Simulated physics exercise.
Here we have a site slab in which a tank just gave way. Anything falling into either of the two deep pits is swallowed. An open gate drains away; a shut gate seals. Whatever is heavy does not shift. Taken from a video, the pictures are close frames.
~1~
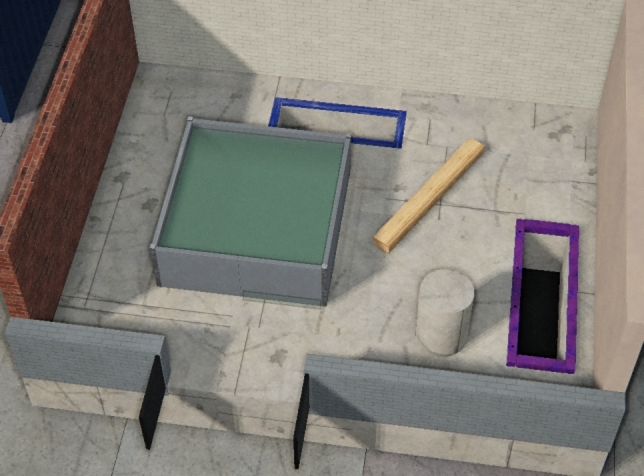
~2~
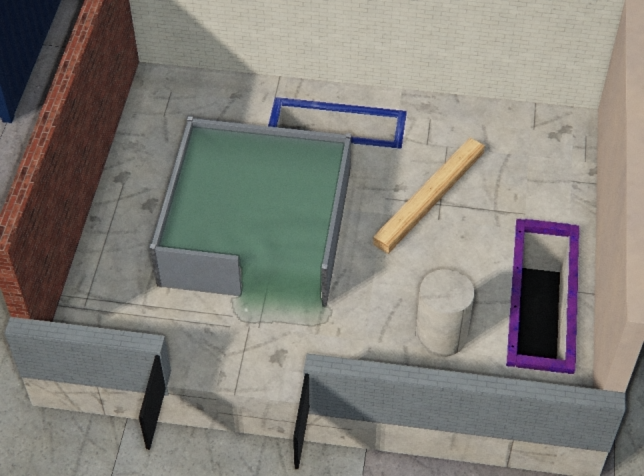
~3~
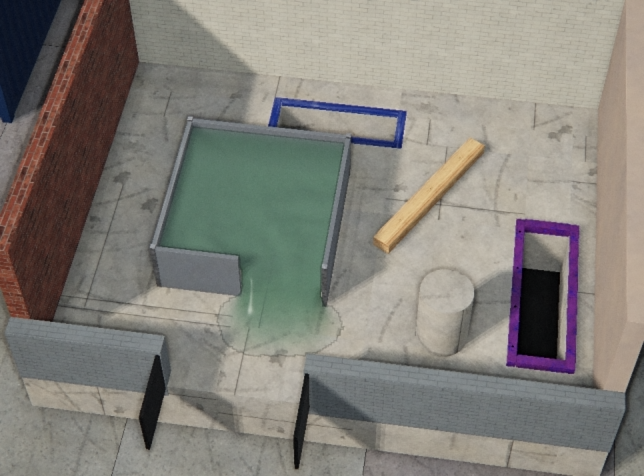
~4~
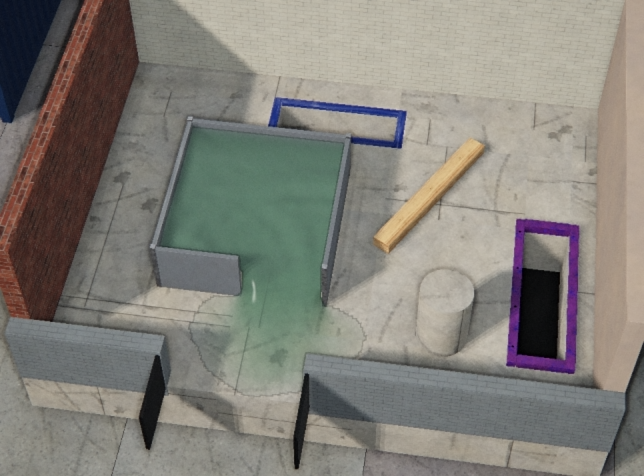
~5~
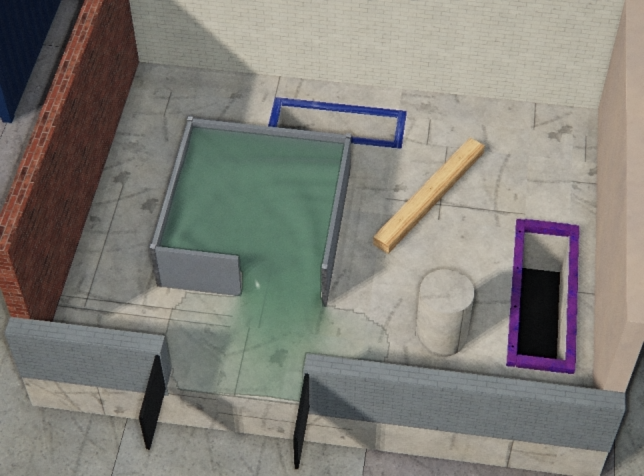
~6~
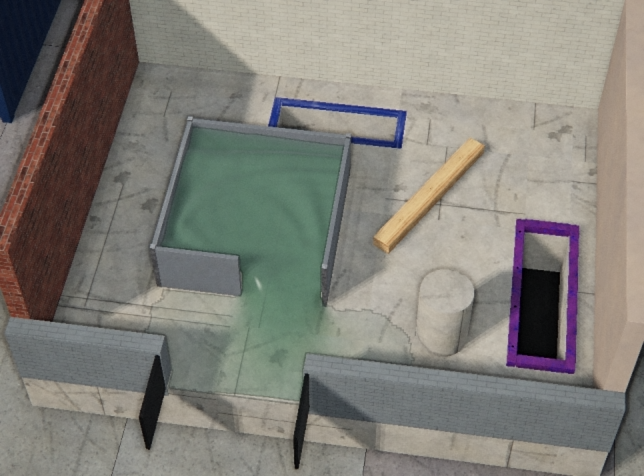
A grey-walled tank of green water opens at its front and water spreads across the slab.
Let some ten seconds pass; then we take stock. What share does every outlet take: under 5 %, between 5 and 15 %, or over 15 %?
As I see it, gate: Beyond fifteen per cent; blue pit: Short of five per cent; purple pit: Short of five per cent.
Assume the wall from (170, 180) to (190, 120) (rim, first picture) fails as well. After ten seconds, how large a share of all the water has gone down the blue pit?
Blue: 20 %.
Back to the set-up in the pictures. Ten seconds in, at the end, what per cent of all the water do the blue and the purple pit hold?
Estimates: 2 % and 4 %.
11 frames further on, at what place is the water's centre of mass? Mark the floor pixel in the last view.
I'd mark it close to (278, 262).
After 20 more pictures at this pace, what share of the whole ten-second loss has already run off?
Log: Around 55 %, estimated.
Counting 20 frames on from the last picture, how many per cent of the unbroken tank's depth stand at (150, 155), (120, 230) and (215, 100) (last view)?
First spot roughly 0 %, second 0 %, third 0 %.
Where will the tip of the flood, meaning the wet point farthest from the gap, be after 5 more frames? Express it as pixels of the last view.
The front tops out at about (537, 415).
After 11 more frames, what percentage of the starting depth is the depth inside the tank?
About 58 per cent.
A moment on, water covers 15 % of the floor; the gate 11 %, the blue pit 0 %, the purple pit 0 %.
Next, water covers 20 % of the floor; the gate 22 %, the blue pit 0 %, the purple pit 0 %.
Then, water covers 30 % of the floor; the gate 33 %, the blue pit 0 %, the purple pit 1 %.
Later, water covers 45 % of the floor; the gate 47 %, the blue pit 0 %, the purple pit 3 %.
In the end, water covers 60 % of the floor; the gate 57 %, the blue pit 1 %, the purple pit 3 %.
